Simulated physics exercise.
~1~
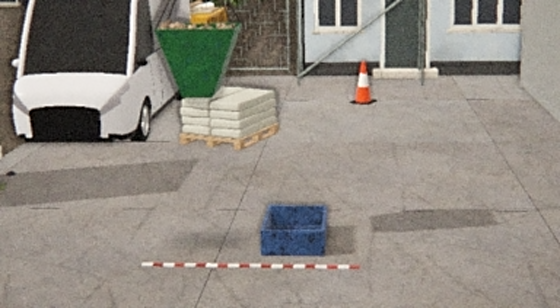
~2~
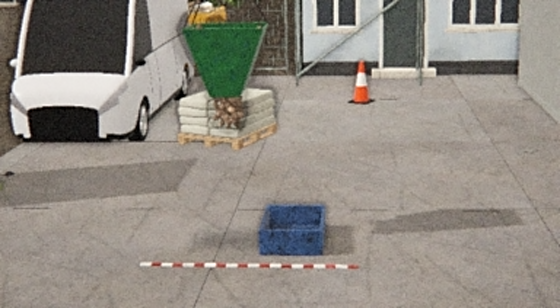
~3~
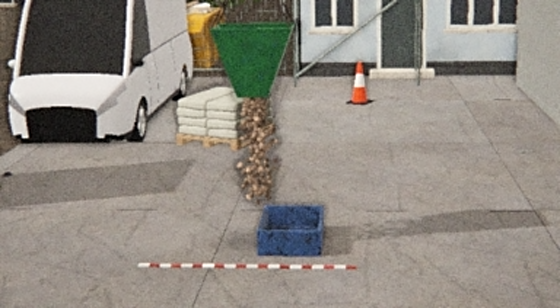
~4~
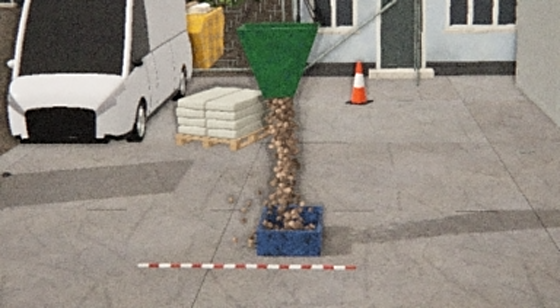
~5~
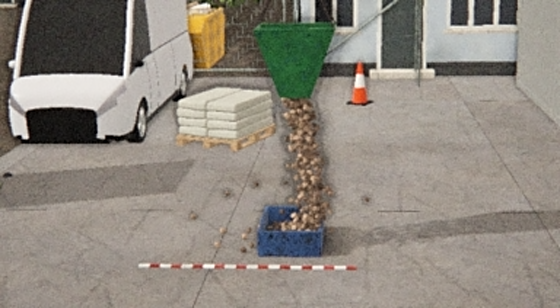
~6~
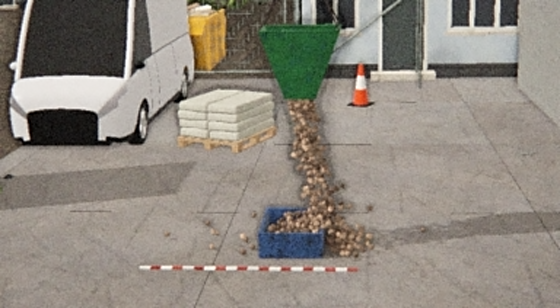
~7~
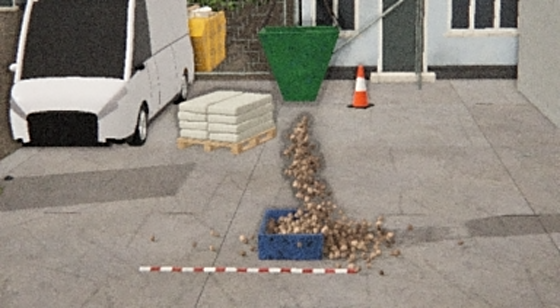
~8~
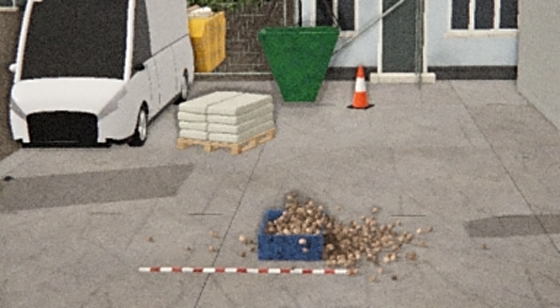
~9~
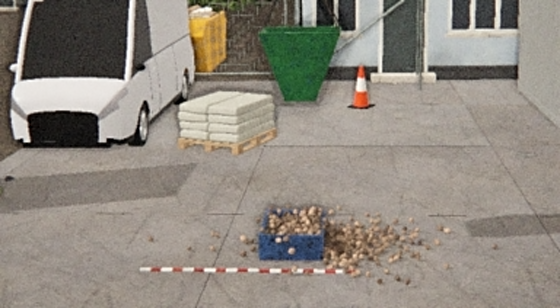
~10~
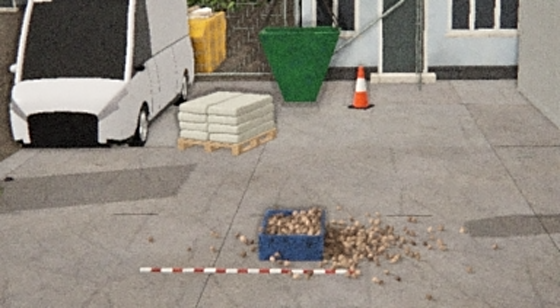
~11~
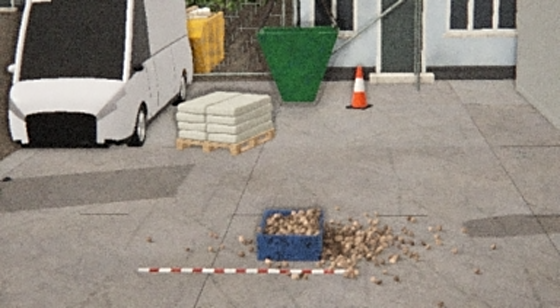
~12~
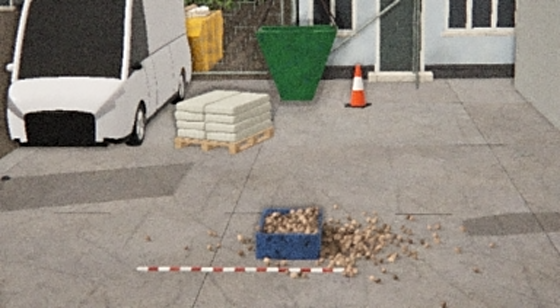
Green skip swinging right across a paved yard, pouring brown stones that mostly fill a blue bin and spill to its right.
